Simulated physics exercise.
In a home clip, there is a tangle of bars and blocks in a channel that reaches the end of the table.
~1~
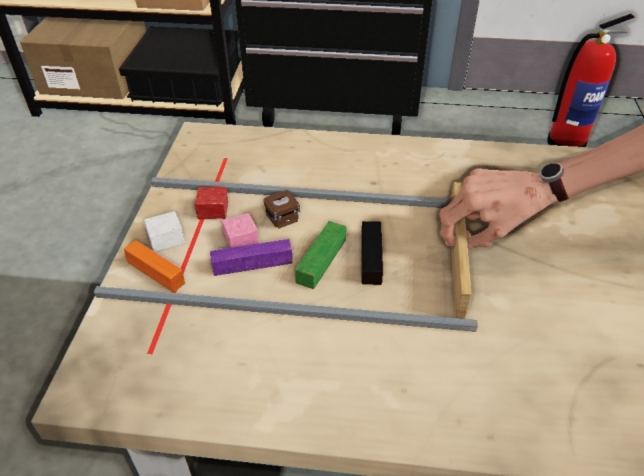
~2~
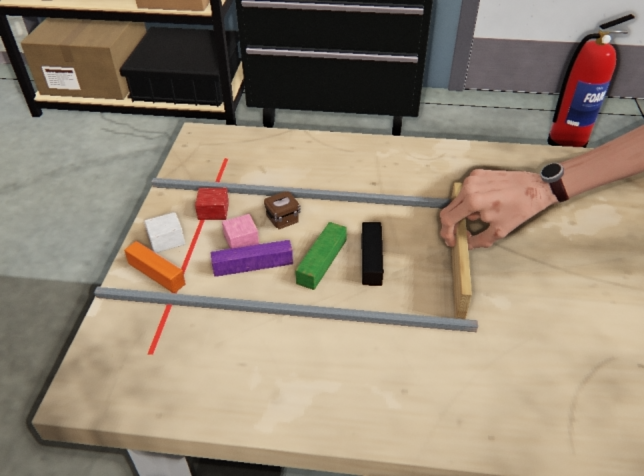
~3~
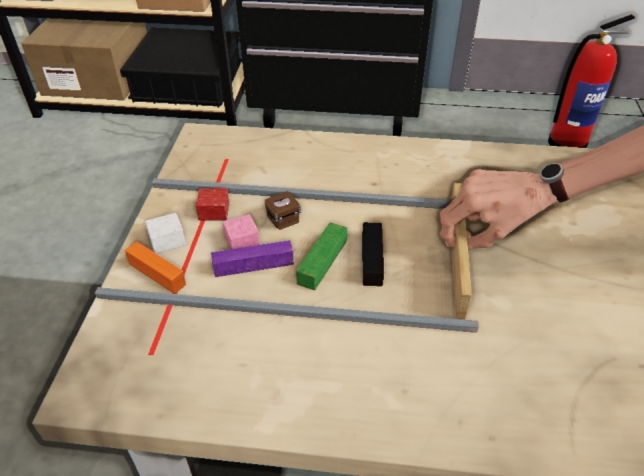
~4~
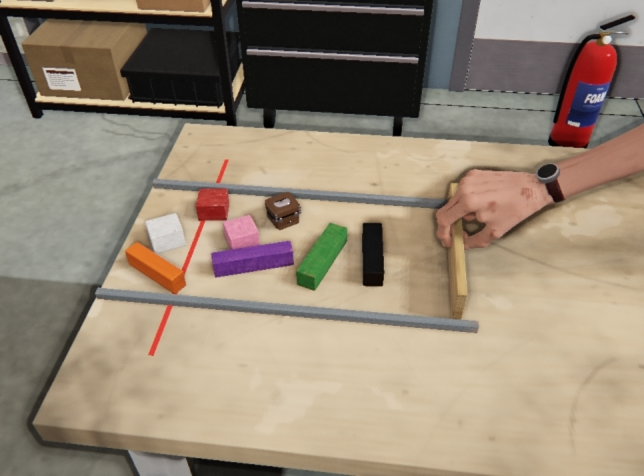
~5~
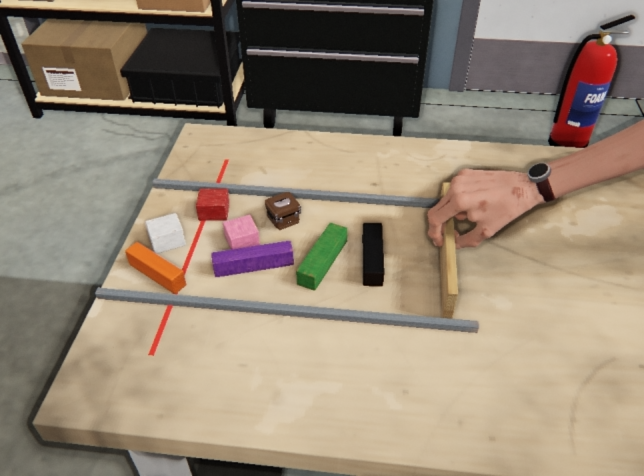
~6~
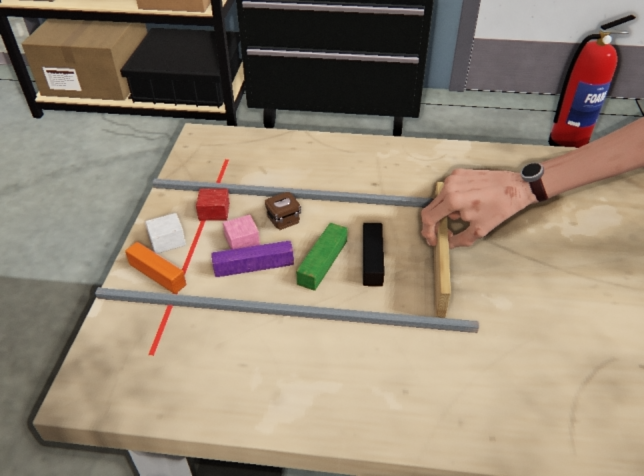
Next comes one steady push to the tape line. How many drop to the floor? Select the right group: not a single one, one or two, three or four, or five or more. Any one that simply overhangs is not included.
The right group is one or two.
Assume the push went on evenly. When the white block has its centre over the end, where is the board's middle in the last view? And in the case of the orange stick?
With the white block it sits around (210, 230), with the orange stick around (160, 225).
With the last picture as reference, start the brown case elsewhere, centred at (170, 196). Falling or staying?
In the end it hangs on.
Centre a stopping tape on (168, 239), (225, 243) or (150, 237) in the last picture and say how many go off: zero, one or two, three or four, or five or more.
Try 1 - either three or four; try 2 - none at all; try 3 - five or over.
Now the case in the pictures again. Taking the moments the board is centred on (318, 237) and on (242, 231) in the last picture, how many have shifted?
Well, it's 3 at the first one and 8 at the second.
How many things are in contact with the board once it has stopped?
The count in contact is 3.
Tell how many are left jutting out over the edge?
The number is 0.
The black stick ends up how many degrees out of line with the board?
Some 0 degrees.
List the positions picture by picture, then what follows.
White block (164, 232); orange stick (154, 266); red block (212, 203); board (459, 247); tape (194, 240), in the first frame.
Orange stick (155, 267); brown case (282, 211), in the second frame.
Red block (213, 204); board (459, 248), in the third frame.
White block (166, 233); black stick (373, 253), in the fourth frame.
Orange stick (156, 268); pink block (241, 234), in the fifth frame.
White block (166, 233); orange stick (156, 268); red block (213, 205); board (441, 246); tape (195, 241), in the sixth frame.
Soon after, none off yet; white block at rest near (166, 233); orange stick at rest near (156, 268); red block at rest near (213, 205).
Then, none off yet; white block at rest near (165, 233); orange stick moving near (152, 269); red block at rest near (213, 205).
At rest, the number that fall off is one or two; fallen, purple bar and white block.
